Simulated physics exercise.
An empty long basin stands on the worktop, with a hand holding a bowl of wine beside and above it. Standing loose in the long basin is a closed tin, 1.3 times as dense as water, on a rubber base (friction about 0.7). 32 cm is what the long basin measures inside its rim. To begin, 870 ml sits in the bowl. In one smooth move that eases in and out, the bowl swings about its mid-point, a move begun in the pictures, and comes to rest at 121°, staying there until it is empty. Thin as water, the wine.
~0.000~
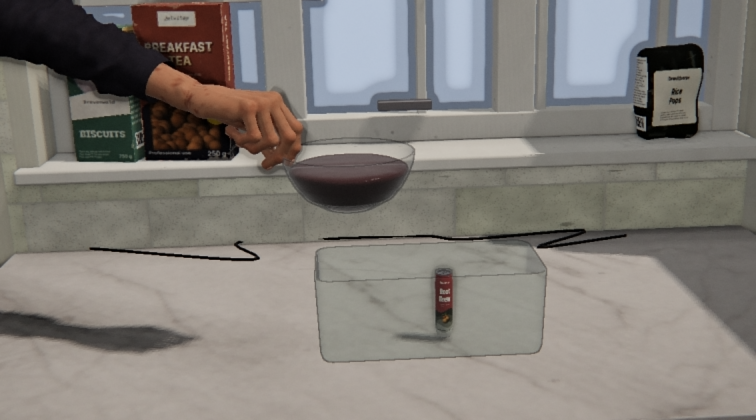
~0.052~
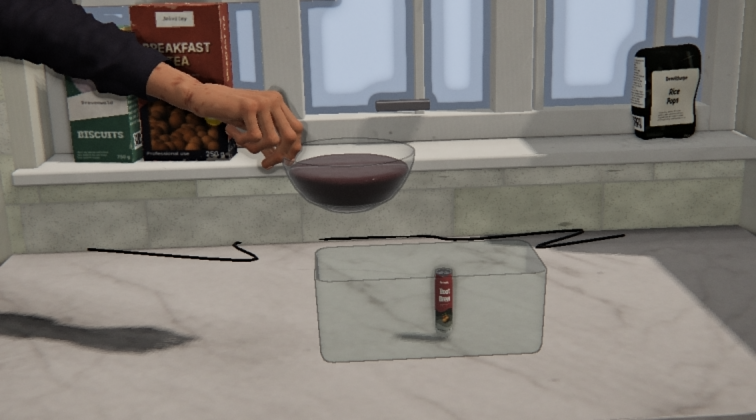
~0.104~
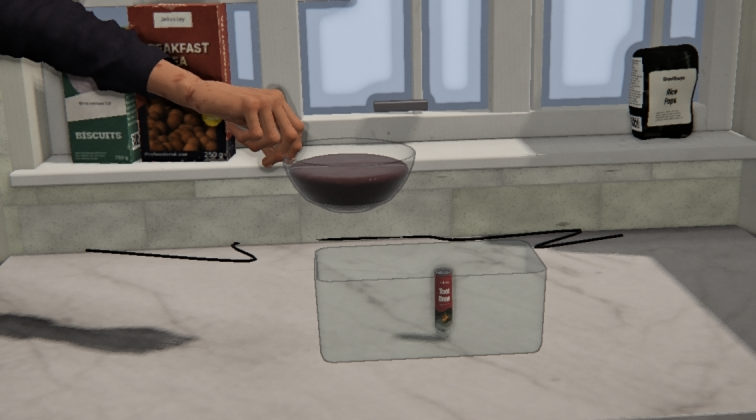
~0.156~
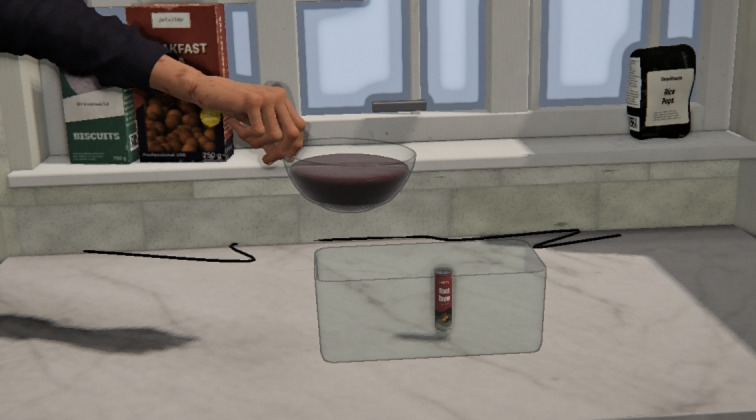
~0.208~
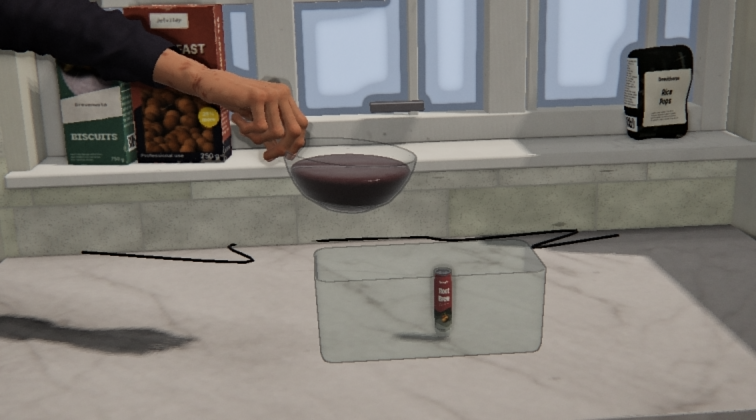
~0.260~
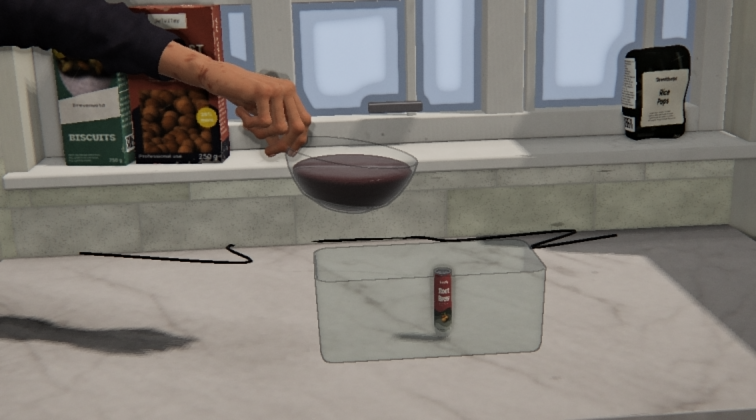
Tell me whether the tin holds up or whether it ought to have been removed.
The tin holds up.
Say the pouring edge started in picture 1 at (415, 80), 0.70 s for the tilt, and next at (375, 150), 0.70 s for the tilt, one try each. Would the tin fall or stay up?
The tin stays vertical the first time and overturns the second time.
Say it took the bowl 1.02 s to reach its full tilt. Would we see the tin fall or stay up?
Outcome - the tin remains standing.
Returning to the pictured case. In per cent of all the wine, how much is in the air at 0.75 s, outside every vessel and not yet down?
Roughly 30 percent.
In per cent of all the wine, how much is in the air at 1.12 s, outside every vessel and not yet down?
Close to 0 %.
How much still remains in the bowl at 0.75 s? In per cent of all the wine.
38 %.
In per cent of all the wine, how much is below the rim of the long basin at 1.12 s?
That comes to about 100 percent.
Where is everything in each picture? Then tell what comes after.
In the first frame, it leans 0°; its right rim is at (414, 151); the wine meets the walls at (288, 168) and (409, 164); the long basin's rim runs from (316, 265) to (537, 257); the tin's top is at (444, 275).
In the second frame, it leans 0°; its right rim is at (414, 151); the wine meets the walls at (288, 168) and (409, 164).
In the third frame, it leans 2°; its right rim is at (414, 152); the wine meets the walls at (288, 167) and (409, 164).
In the fourth frame, it leans 4°; its right rim is at (415, 154); the wine meets the walls at (289, 166) and (409, 165).
In the fifth frame, it leans 6°; its right rim is at (416, 157); the wine meets the walls at (290, 166) and (410, 166).
In the sixth frame, it leans 10°; its right rim is at (417, 161); the wine meets the walls at (291, 167) and (412, 166).
By 0.75 s the tilt is 67° and 39 per cent is still to pour; the tin stands where it began.
By 1.12 s the tilt is 109° and 0 per cent is still to pour; the tin stands where it began.
By 1.50 s the tilt is 121° and 0 per cent is still to pour; the tin stands where it began.
By 1.91 s the tilt is 121° and 0 per cent is still to pour; the tin stands where it began.
At rest the tin stands where it began.
